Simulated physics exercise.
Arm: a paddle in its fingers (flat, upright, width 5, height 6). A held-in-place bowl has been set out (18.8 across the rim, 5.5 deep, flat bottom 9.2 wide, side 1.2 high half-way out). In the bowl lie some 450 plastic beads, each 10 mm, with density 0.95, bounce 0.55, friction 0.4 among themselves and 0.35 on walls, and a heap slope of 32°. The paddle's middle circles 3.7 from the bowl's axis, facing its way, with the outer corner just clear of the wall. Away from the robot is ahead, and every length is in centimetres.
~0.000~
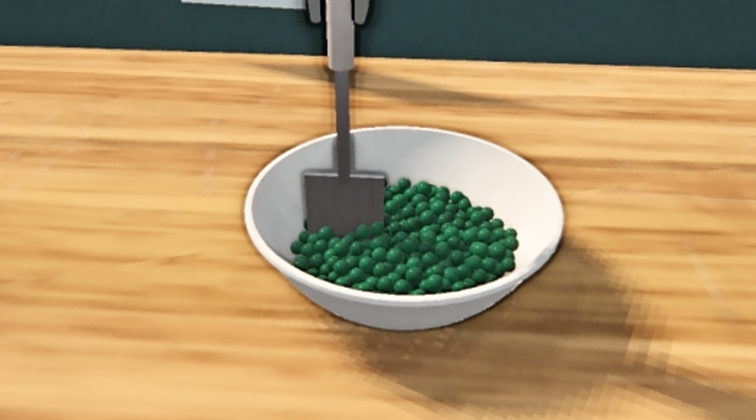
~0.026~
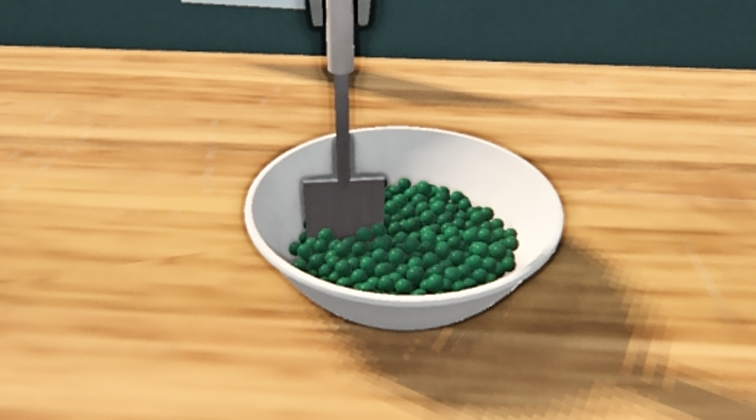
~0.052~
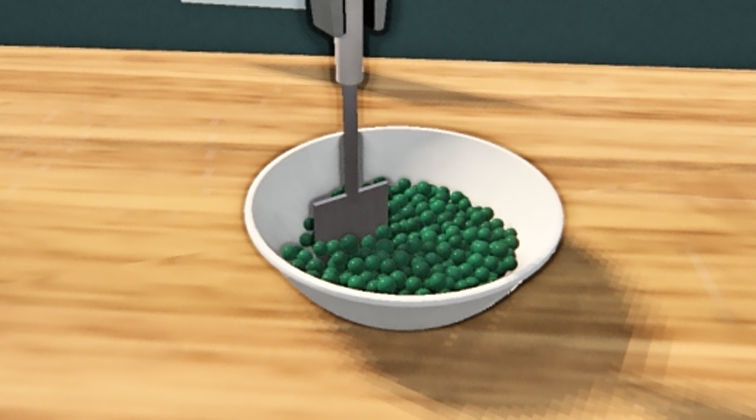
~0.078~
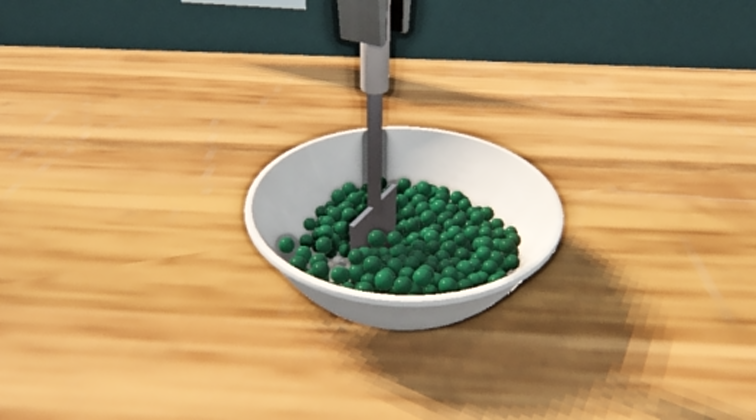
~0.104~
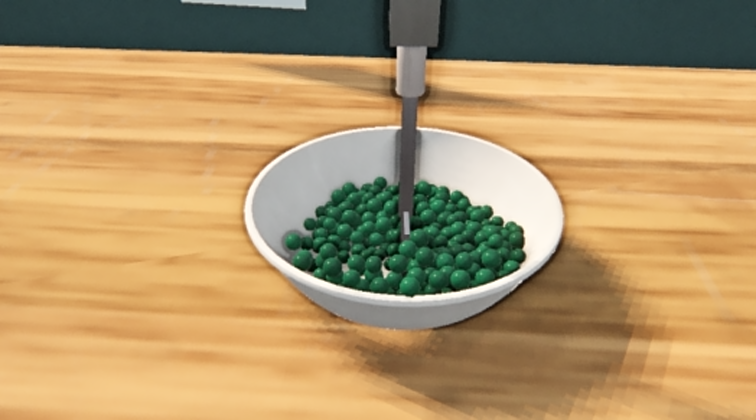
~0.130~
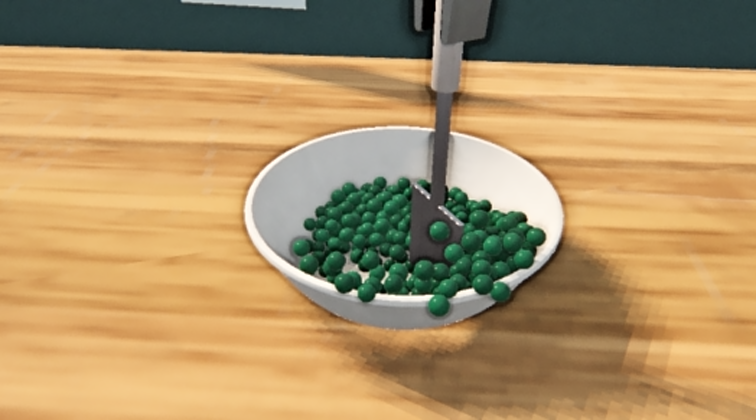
Flat metal paddle turning edge-on and sweeping rightward through green beads in a white bowl, pushing some up against the rim.
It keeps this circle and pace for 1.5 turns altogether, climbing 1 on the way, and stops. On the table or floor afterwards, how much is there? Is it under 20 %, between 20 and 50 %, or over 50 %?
Between 20 and 50 %.
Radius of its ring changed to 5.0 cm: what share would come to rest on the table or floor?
In that case some 35 %.
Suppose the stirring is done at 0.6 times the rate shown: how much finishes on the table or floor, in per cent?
That gives some 15 percent.
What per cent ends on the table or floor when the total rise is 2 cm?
Around 35 %.
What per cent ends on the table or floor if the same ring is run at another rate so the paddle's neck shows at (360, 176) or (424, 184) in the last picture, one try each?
Roughly 0 per cent on the first try and 35 per cent on the second.
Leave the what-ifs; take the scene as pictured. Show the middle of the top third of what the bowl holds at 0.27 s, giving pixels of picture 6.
Centre of upper third: Approx. (391, 153) px.
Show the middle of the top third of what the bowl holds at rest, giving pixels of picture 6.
Close to (410, 262).
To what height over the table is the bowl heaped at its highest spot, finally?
The top sits some 4.5 cm up.
After 0.27 s, 281° round, highest piece 10 above the table; 352 in the bowl, 20 on the table or floor, 74 in flight or on the tool.
After 0.41 s, 79° round, highest piece 8 above the table; 297 in the bowl, 118 on the table or floor, 31 in flight or on the tool.
After 0.68 s, 180° round, highest piece 4 above the table; 285 in the bowl, 161 on the table or floor.
After 1.38 s, 180° round, highest piece 4 above the table; 285 in the bowl, 161 on the table or floor.
In the end, 285 in the bowl, 161 on the table or floor. That is 36 % on the table or floor.
